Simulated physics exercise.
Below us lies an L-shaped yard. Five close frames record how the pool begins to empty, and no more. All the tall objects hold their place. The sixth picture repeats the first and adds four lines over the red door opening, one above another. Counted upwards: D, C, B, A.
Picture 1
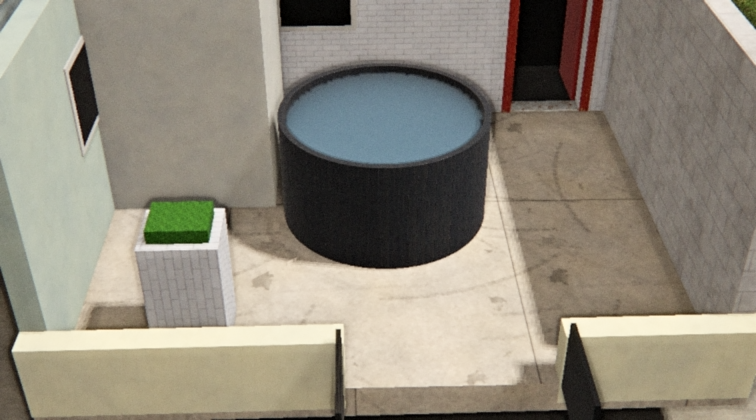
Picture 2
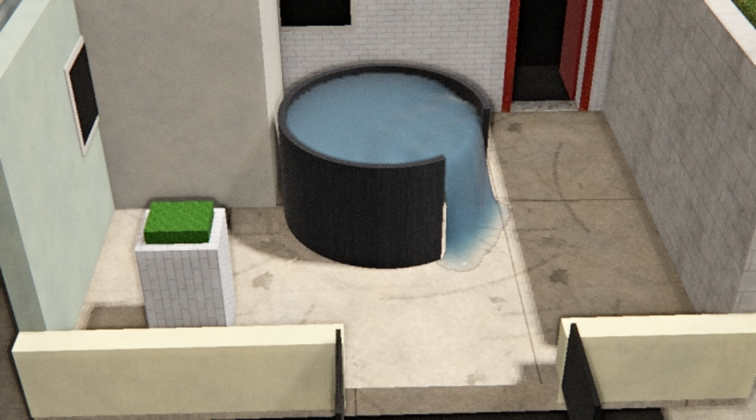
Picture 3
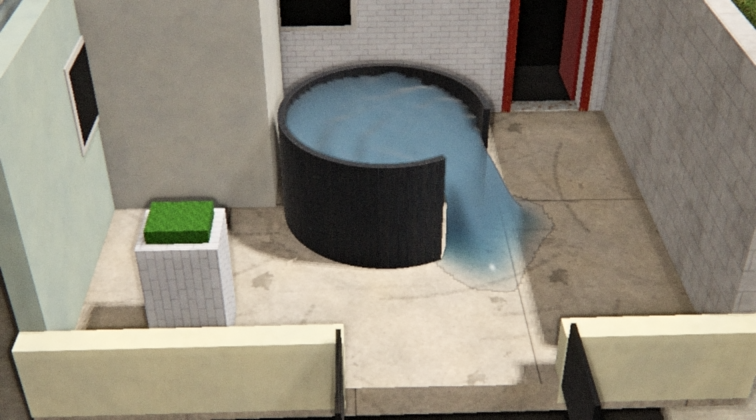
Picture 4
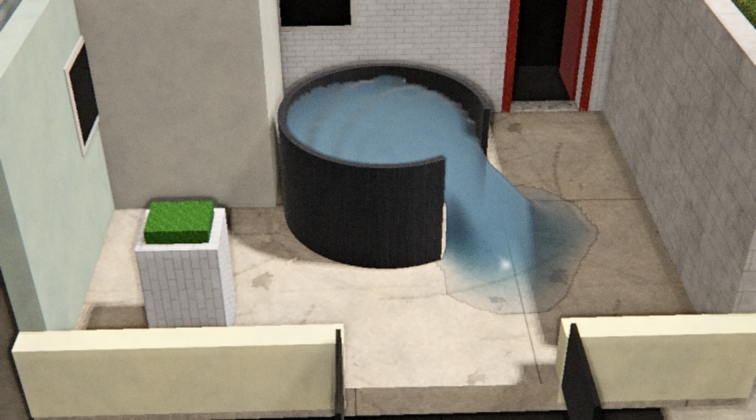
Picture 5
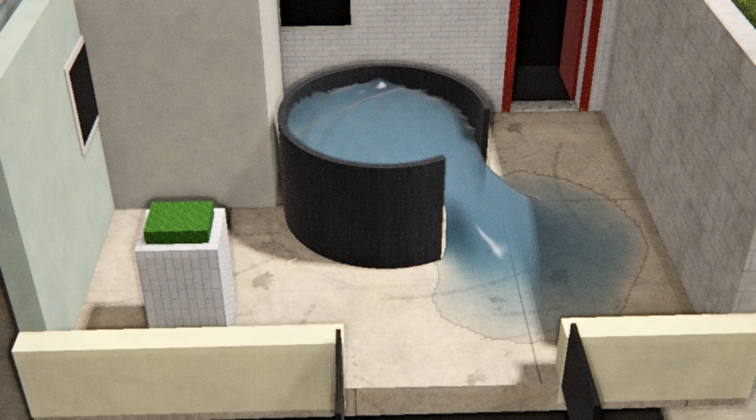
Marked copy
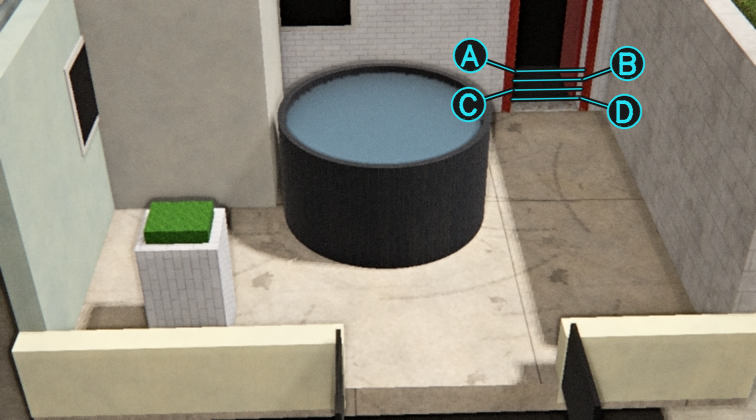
In a walled yard, a round black pool sat full and still until a gap opened in its right side, and blue water poured out and spread across the paving toward the right wall.
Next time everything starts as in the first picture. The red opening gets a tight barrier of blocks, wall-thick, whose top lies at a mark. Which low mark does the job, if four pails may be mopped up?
It is C.
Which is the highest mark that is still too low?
Here it is mark D.
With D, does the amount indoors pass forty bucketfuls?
No, less.
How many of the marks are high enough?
Three.
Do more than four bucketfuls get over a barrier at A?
No, not at all.
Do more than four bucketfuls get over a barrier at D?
Yes, that goes wrong.
In cyan, A at (549, 70); B at (548, 80); C at (547, 89); D at (546, 98); from the bottom up D, C, B, A.
If A is chosen, nothing gets over.
If B is chosen, nothing gets over.
If C is chosen, a splash gets over, under a bucket.
If D is chosen, about 13 bucketfuls get in.
